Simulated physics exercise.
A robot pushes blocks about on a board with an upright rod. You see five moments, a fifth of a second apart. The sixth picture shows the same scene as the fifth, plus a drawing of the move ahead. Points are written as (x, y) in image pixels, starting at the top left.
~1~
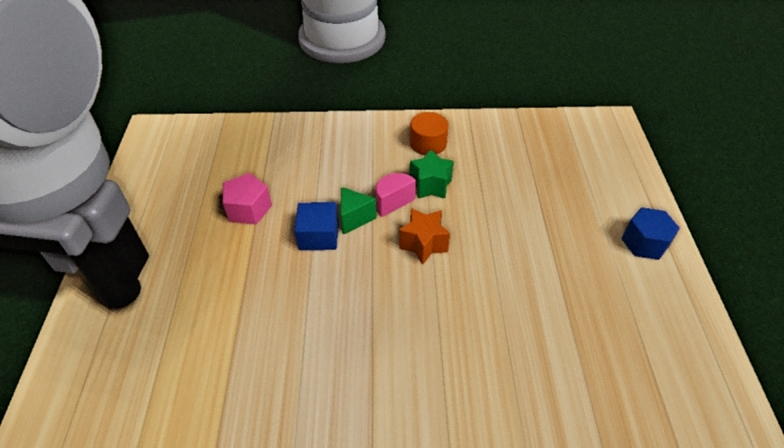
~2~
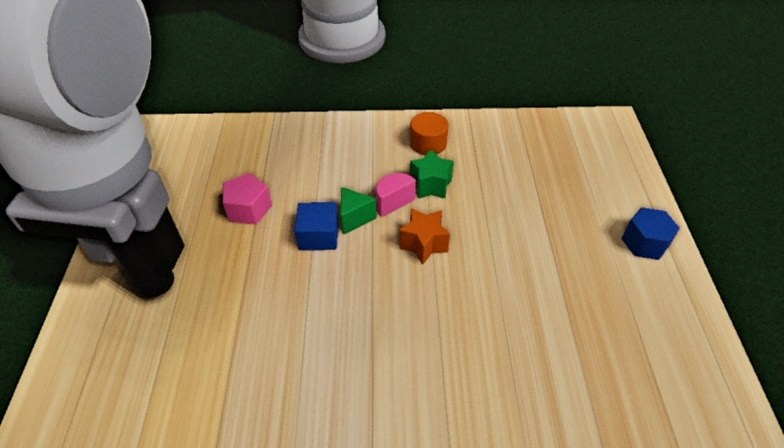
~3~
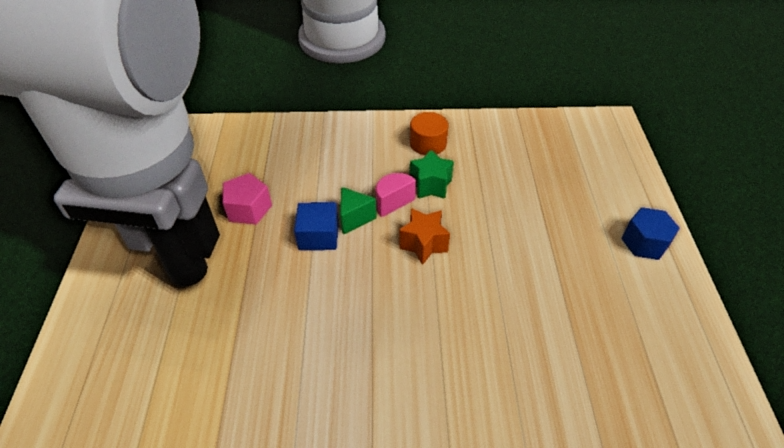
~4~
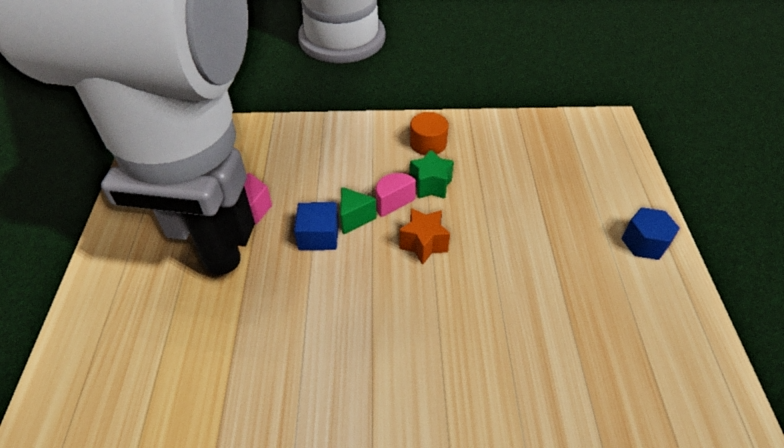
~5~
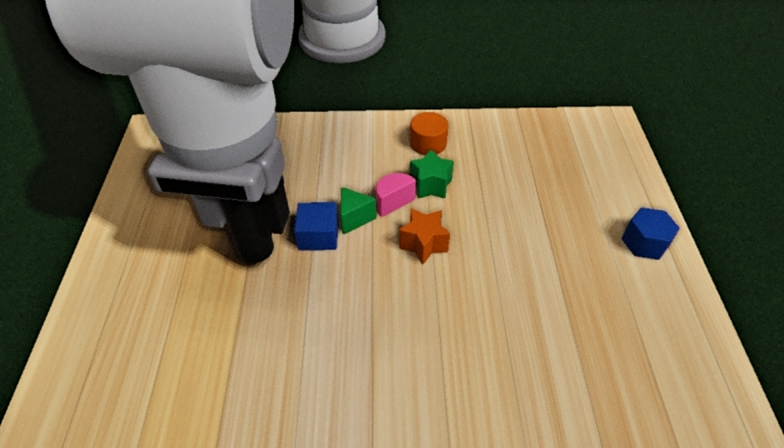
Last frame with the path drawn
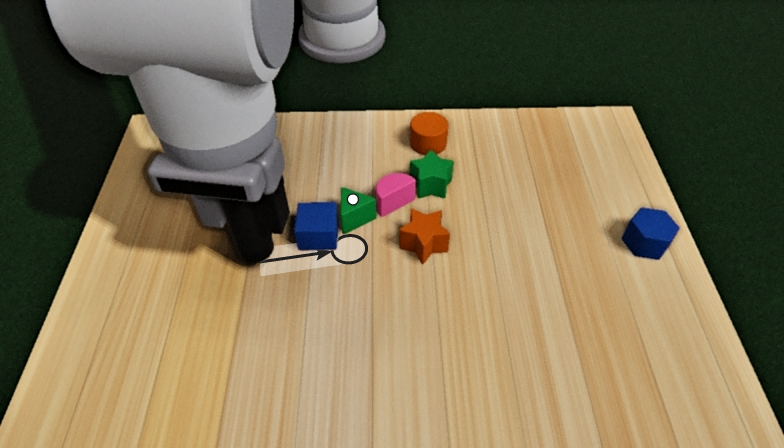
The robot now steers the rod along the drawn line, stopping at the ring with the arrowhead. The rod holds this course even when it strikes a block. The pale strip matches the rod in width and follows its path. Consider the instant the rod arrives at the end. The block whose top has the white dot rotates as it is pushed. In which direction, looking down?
Short answer: Counterclockwise.
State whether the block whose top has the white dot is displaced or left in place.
The block whose top has the white dot is moved.
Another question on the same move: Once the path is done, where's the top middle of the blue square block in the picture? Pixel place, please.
It should be at about (354, 201).
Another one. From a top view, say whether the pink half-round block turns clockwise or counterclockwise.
The turn is clockwise.
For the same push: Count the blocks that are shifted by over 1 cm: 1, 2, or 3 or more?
Most likely three or more.
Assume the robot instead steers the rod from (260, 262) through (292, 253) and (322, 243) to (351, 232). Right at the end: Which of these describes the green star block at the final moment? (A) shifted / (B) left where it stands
My answer is option A.
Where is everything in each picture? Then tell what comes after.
In the first picture, rod's lower end (123, 293); blue square block (316, 216); green triangle (353, 199); pink half-round block (393, 183); green star block (432, 165).
In the second picture, rod (156, 283); blocks still.
In the third picture, rod (190, 272); blocks still.
In the fourth picture, rod (223, 261); blocks still.
In the fifth picture, rod (257, 250); blue square block (316, 216); green triangle (353, 199); pink half-round block (393, 183); green star block (432, 165).
Drawn move, in a line from (260, 262) to (349, 249); the dot is on the green triangle.
On the path given first. Halfway along, rod (303, 243); blue square block (331, 209), turned 20° anticlockwise; green triangle (360, 195), turned 15° anticlockwise; pink half-round block (398, 179).
At the end, rod (348, 237); blue square block (354, 201), turned 70° anticlockwise; green triangle (369, 180), turned 65° anticlockwise; pink half-round block (403, 174), turned 25° clockwise; green star block (436, 165), turned 15° anticlockwise.
